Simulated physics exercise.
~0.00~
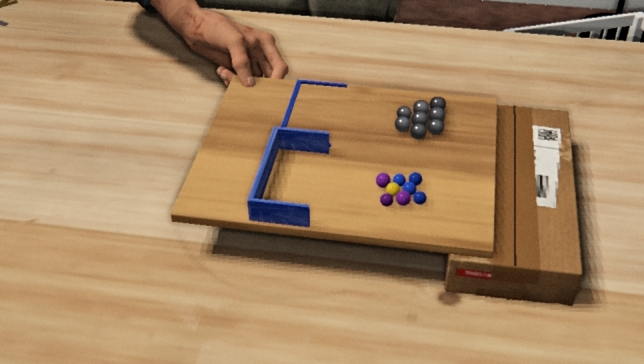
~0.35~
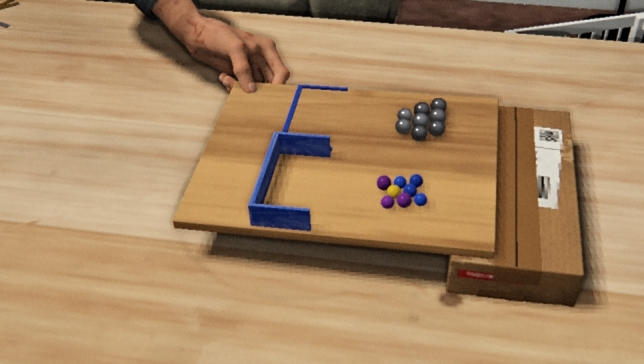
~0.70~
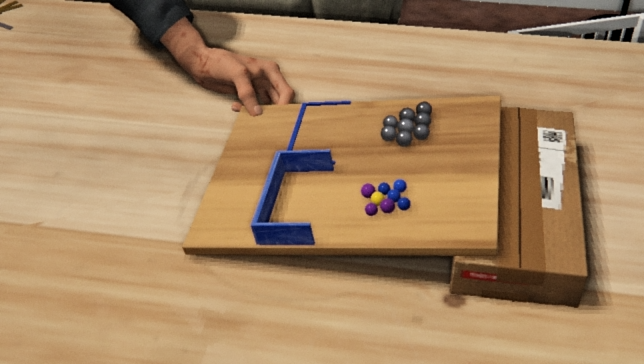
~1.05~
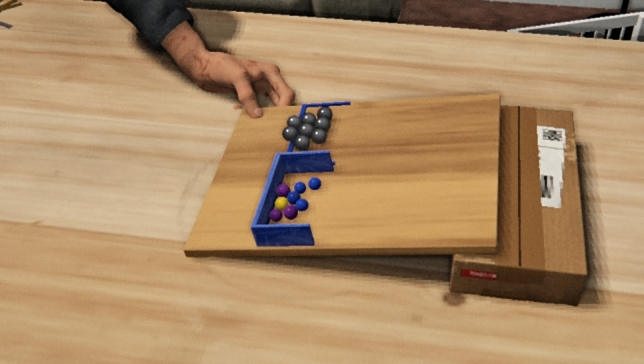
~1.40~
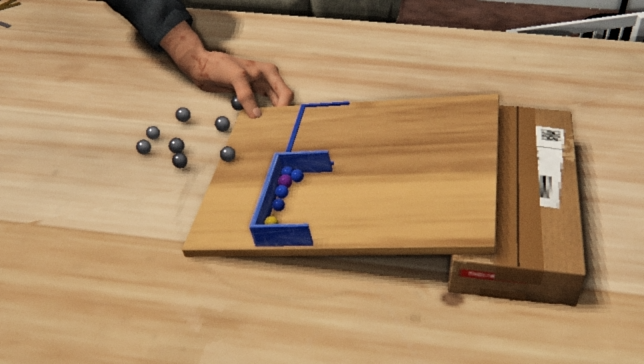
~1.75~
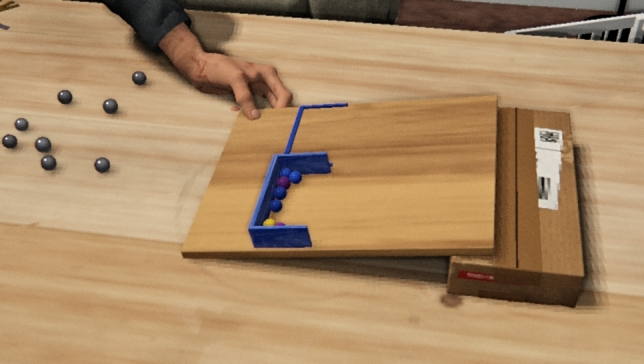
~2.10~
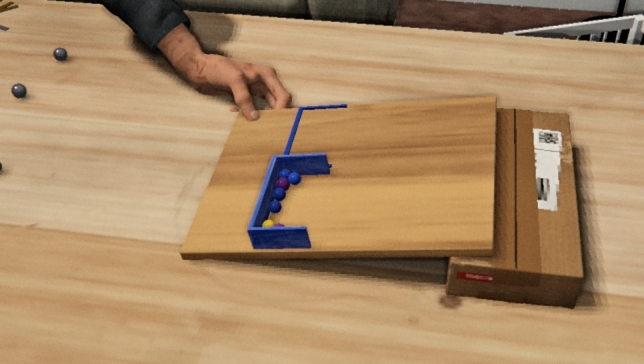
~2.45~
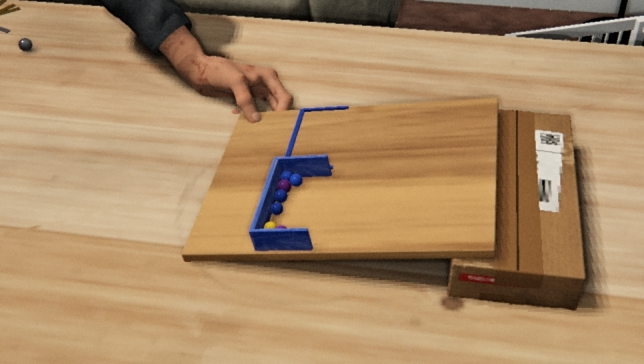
The clip opens on a wooden board on a table, its right end on a cardboard box and a hand at its far left edge. A cluster of grey balls sits toward the back, with smaller blue, purple and yellow balls nearer the camera. The hand lowers the left end slightly, and both groups roll left toward blue barriers. The grey balls pass the thin rear strip, leave the board and scatter across the table. The colourful ones bunch up inside the taller front barrier and stay there, while a single grey ball remains visible at the upper left.
